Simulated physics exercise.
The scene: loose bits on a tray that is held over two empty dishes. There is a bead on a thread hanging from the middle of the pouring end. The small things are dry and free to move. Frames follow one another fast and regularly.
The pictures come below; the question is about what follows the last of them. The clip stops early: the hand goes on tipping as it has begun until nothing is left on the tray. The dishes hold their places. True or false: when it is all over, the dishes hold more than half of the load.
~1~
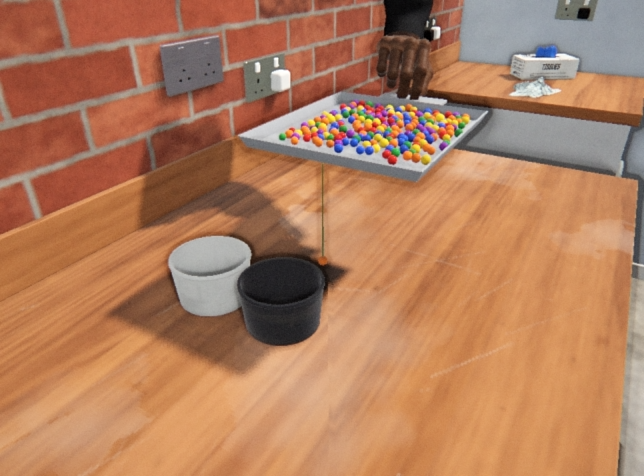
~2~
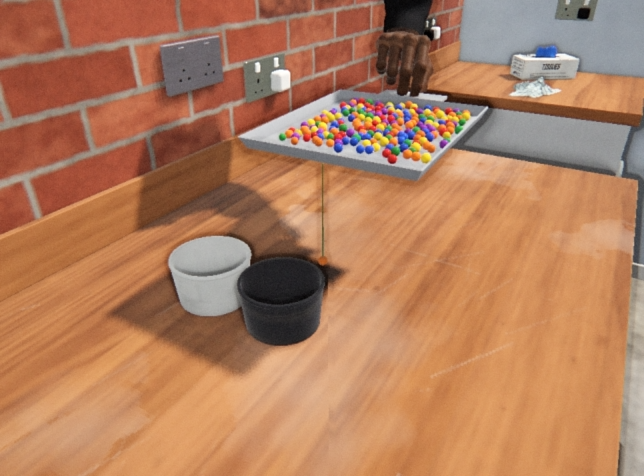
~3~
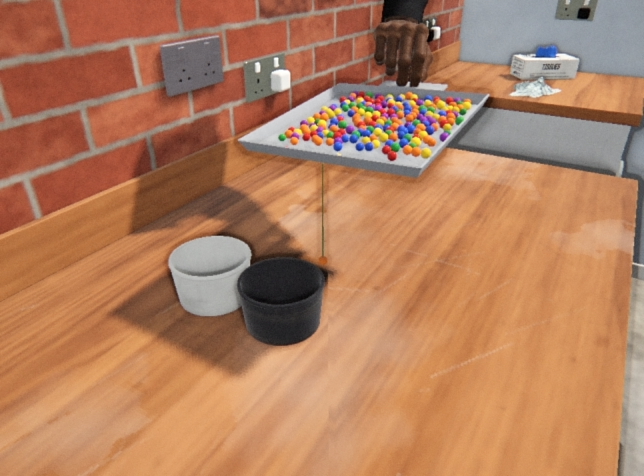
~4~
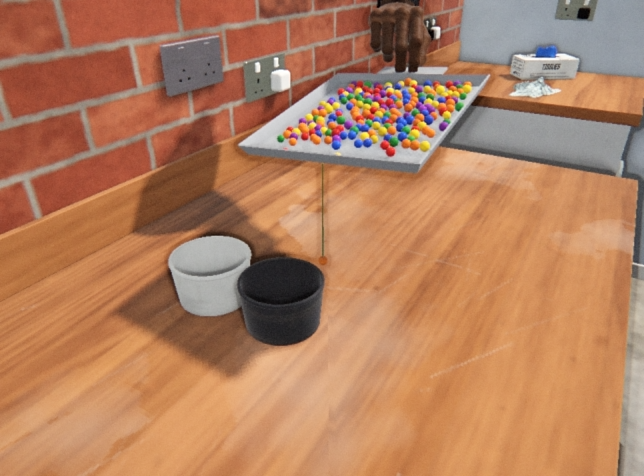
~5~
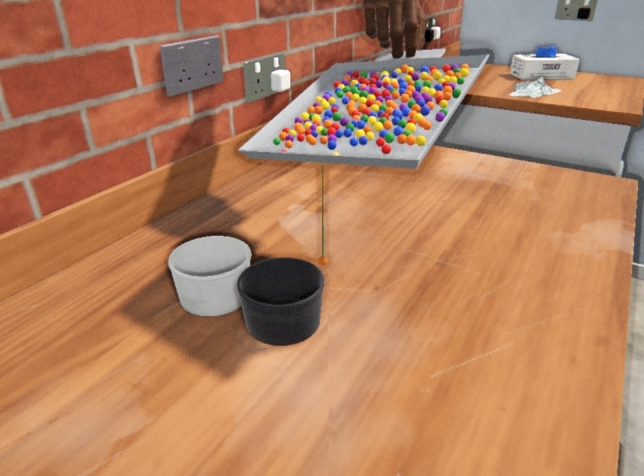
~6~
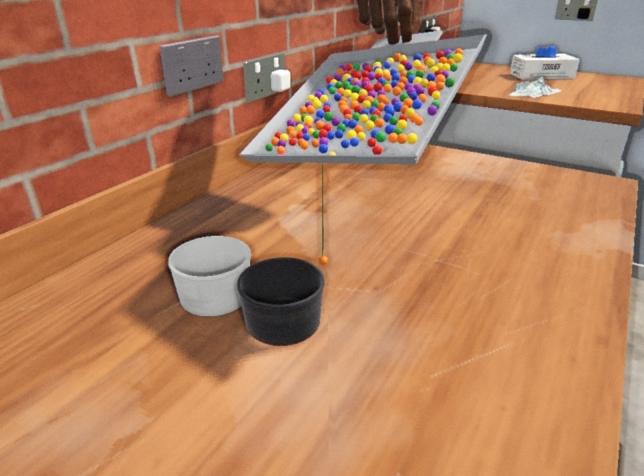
True.
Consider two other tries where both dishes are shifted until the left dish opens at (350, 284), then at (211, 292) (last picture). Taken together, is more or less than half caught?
Short of half, then short of half.
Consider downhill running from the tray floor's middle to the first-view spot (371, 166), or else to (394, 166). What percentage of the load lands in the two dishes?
First heading 0 %, second heading 0 %.
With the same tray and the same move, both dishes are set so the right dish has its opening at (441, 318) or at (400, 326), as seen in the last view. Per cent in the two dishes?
0 %, then 10 %.
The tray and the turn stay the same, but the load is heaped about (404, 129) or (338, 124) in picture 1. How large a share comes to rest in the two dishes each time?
Around 80 percent the first time, around 80 percent the second.
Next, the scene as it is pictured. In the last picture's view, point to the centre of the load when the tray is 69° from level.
In the last view, the load is centred near (241, 262).
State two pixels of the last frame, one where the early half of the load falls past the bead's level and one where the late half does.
(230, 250), then (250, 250).
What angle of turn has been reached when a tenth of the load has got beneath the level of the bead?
60° or so.
Just after the last frame, tray tipped steeply; roughly a quarter on the tray; roughly a quarter in the right dish; roughly a third in the left dish; about a tenth outside both; roughly a quarter in the air.
A moment on, tray tipped past a quarter turn; roughly a quarter in the right dish; roughly half in the left dish; roughly a quarter outside both.
Further on, tray tipped past a quarter turn; roughly a quarter in the right dish; roughly half in the left dish; roughly a quarter outside both.
When it is over, tray tipped past a quarter turn; roughly a quarter in the right dish; roughly half in the left dish; roughly a quarter outside both.
